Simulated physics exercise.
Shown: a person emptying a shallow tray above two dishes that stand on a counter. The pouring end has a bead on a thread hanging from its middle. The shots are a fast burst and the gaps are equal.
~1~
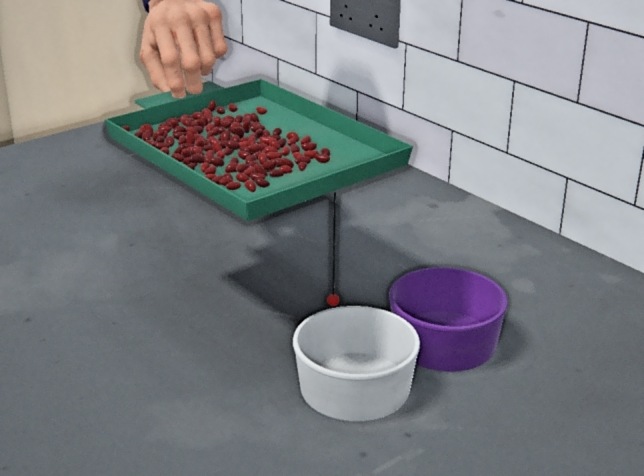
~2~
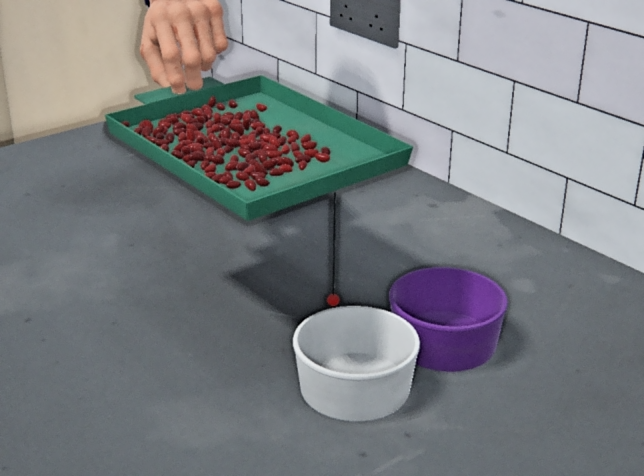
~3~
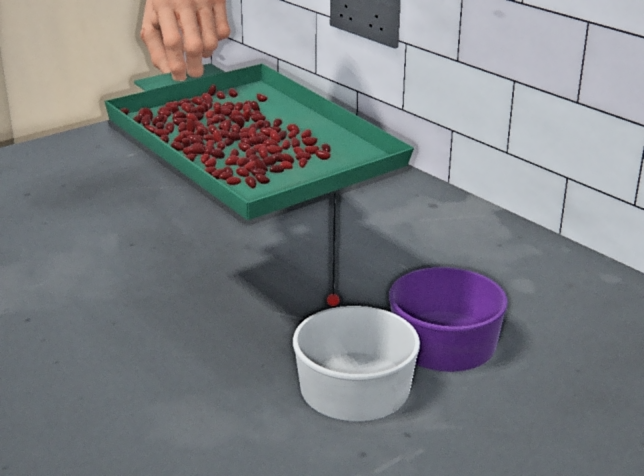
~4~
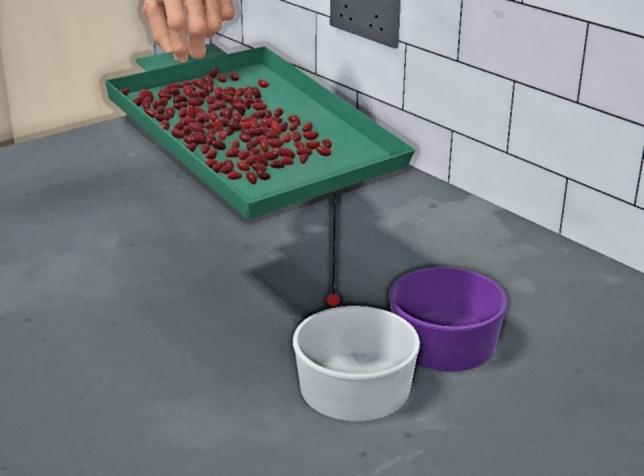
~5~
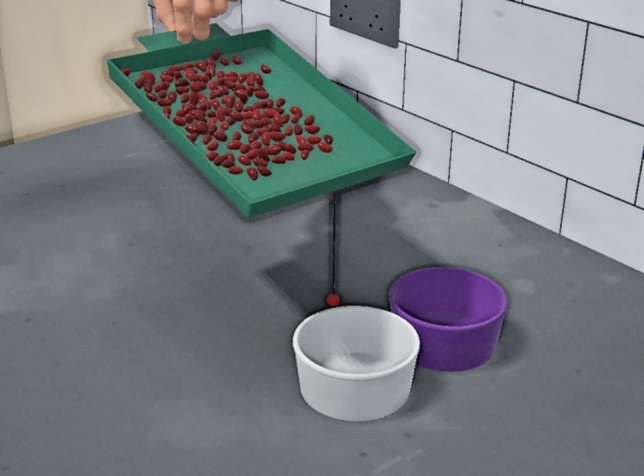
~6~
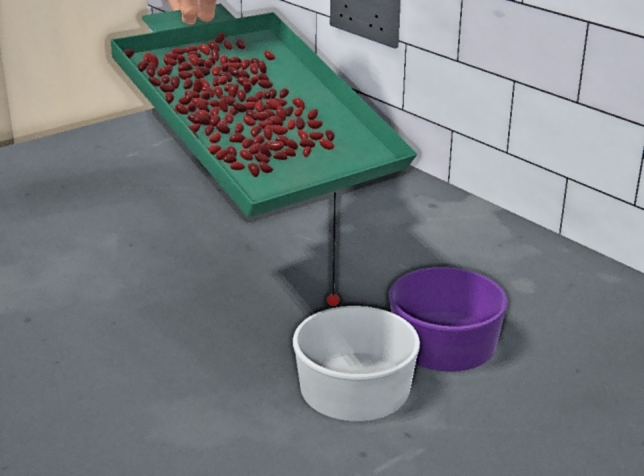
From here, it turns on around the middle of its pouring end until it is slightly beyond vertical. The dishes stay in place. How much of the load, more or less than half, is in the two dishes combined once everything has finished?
More than half.
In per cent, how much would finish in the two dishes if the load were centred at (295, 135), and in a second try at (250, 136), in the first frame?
About 80 % and 80 %.
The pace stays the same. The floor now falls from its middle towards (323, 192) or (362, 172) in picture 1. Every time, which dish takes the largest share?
1: The dish to the left. 2: The dish to the right.
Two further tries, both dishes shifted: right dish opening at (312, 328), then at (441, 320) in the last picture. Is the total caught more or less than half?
First try: Lower than half; second try: Higher than half.
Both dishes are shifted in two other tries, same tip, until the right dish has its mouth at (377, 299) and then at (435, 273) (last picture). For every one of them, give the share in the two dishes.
Some 40 percent in the first case, 30 percent in the second.
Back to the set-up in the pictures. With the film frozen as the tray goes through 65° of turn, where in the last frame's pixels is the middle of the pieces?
I'd put the middle close to (324, 146).
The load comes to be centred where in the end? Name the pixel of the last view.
Once it all stops, the middle lies near (381, 379).
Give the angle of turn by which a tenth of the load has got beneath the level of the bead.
Roughly 100 degrees at that moment.
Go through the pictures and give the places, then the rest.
The first frame shows corners of the pouring end at (247, 200) and (408, 146), level; middle of the load at (222, 145), kidney beans; left dish at (397, 387); right dish at (488, 339); bead on its thread at (333, 300).
The second frame shows corners of the pouring end at (248, 200) and (409, 146), level; middle of the load at (222, 142).
The third frame shows corners of the pouring end at (249, 200) and (409, 147), tipped barely, level across its low end; middle of the load at (222, 134).
The fourth frame shows corners of the pouring end at (250, 200) and (411, 149), tipped a little, level across its low end; middle of the load at (223, 123).
The fifth frame shows corners of the pouring end at (252, 200) and (412, 151), tipped clearly, level across its low end; middle of the load at (225, 111).
The sixth frame shows corners of the pouring end at (253, 200) and (413, 153), tipped clearly, level across its low end; middle of the load at (228, 100); left dish at (397, 387); right dish at (488, 339).
Soon, tray tipped steeply; nearly all on the tray; a stray few in the air.
A while on, tray tipped past a quarter turn; most on the tray; a small part in the left dish; a small part in the right dish; a stray few outside both; a small part in the air.
Towards the end, tray tipped past a quarter turn; about half in the left dish; about a quarter in the right dish; about a quarter outside both.
Finally, tray tipped past a quarter turn; about half in the left dish; about a quarter in the right dish; about a quarter outside both.
